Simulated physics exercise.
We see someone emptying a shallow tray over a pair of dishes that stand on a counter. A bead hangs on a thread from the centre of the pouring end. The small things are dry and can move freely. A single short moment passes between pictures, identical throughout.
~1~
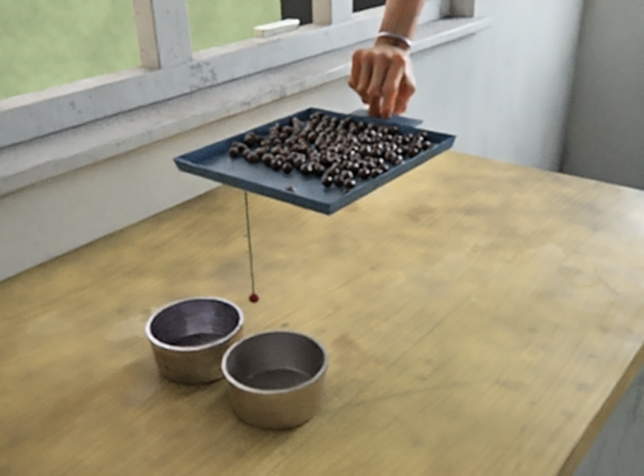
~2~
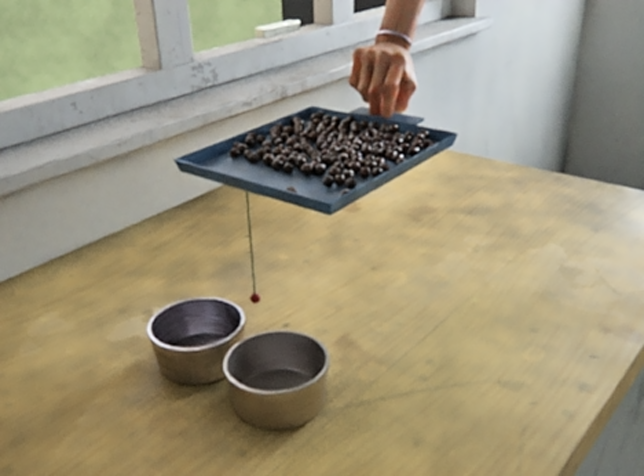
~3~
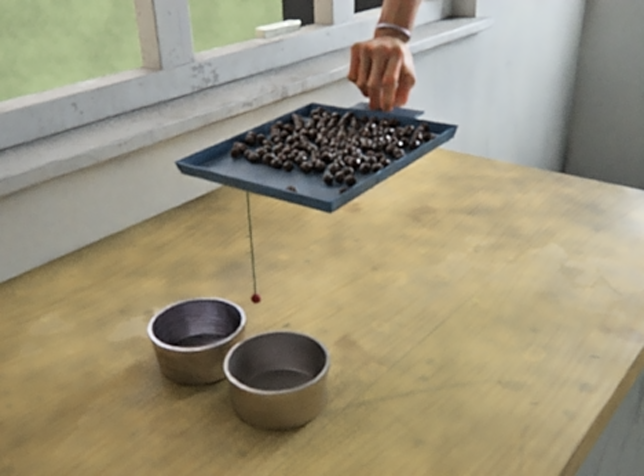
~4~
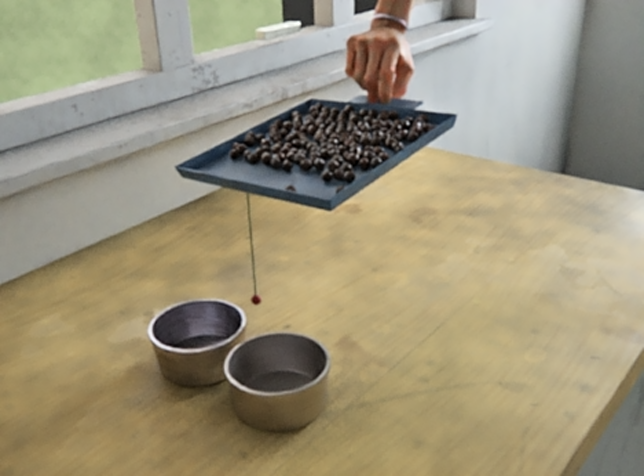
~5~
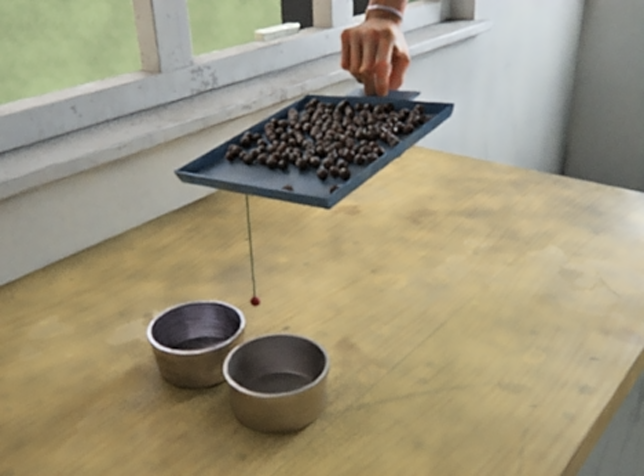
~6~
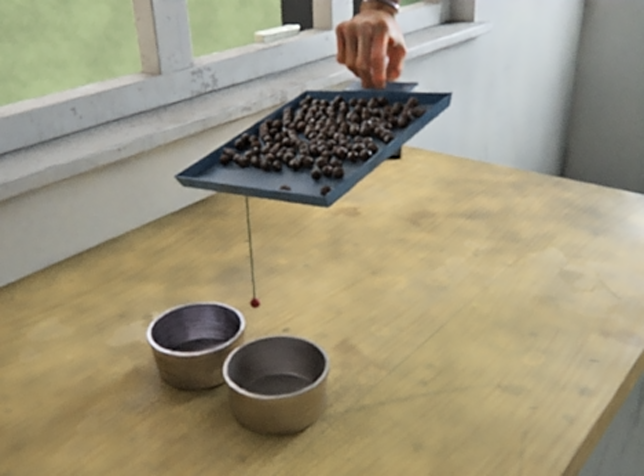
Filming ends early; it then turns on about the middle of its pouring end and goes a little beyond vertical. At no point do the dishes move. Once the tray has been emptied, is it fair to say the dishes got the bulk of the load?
No, they got less than half.
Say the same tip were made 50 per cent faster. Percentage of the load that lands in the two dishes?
It would be around 20 per cent.
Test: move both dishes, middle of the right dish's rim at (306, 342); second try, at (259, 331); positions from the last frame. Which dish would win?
First place: The leftmost one; second place: The leftmost one.
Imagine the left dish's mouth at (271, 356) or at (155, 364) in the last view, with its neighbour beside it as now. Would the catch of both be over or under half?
Shy of half, then shy of half.
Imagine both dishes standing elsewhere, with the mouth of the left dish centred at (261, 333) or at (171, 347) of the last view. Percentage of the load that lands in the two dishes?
Close to 0 in a hundred, then close to 0 in a hundred.
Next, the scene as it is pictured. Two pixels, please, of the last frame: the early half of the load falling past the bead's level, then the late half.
The first part passes (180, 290); everything after passes (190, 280).
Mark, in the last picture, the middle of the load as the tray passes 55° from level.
The centre of the load shows up near (210, 188) in the last view.
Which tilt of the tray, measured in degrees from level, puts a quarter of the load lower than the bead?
That happens at around 60°.
Just after the last frame, tray tipped steeply; roughly two thirds on the tray; about a tenth in the left dish; about a tenth outside both; about a tenth in the air.
A moment on, tray tipped right over; just a few on the tray; roughly a quarter in the left dish; roughly two thirds outside both; about a tenth in the air.
Further on, tray tipped past a quarter turn; roughly a quarter in the left dish; the larger part outside both.
When it is over, tray tipped past a quarter turn; not one in the right dish; roughly a quarter in the left dish; the larger part outside both.
